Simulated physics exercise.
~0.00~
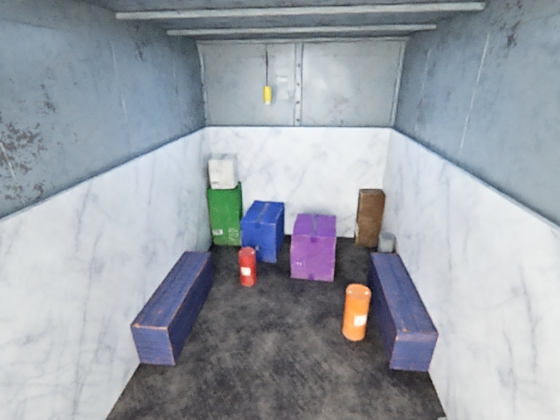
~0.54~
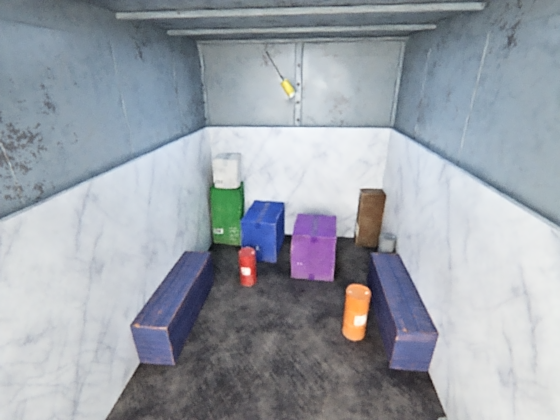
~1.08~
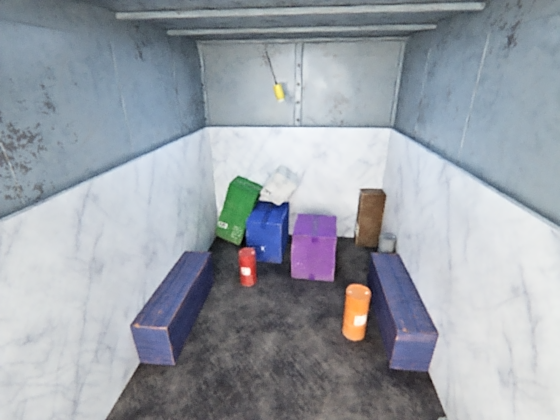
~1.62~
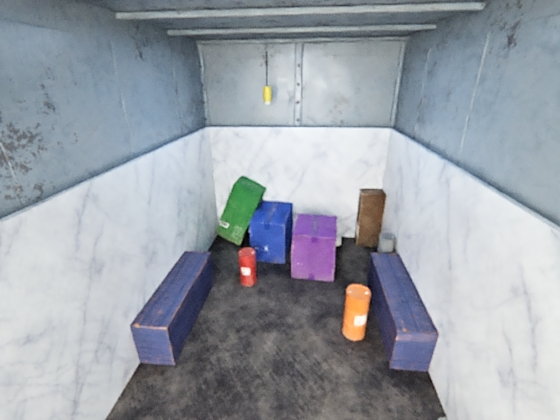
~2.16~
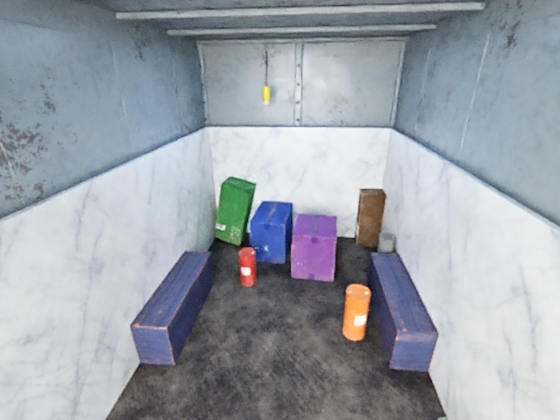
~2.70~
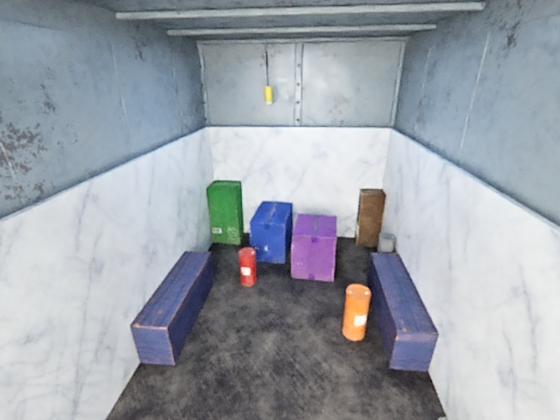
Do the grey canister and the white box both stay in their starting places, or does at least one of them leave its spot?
At least one leaves its spot. The grey canister stays where it is, but the white box falls to the right off the green box and drops out of view behind the other boxes.
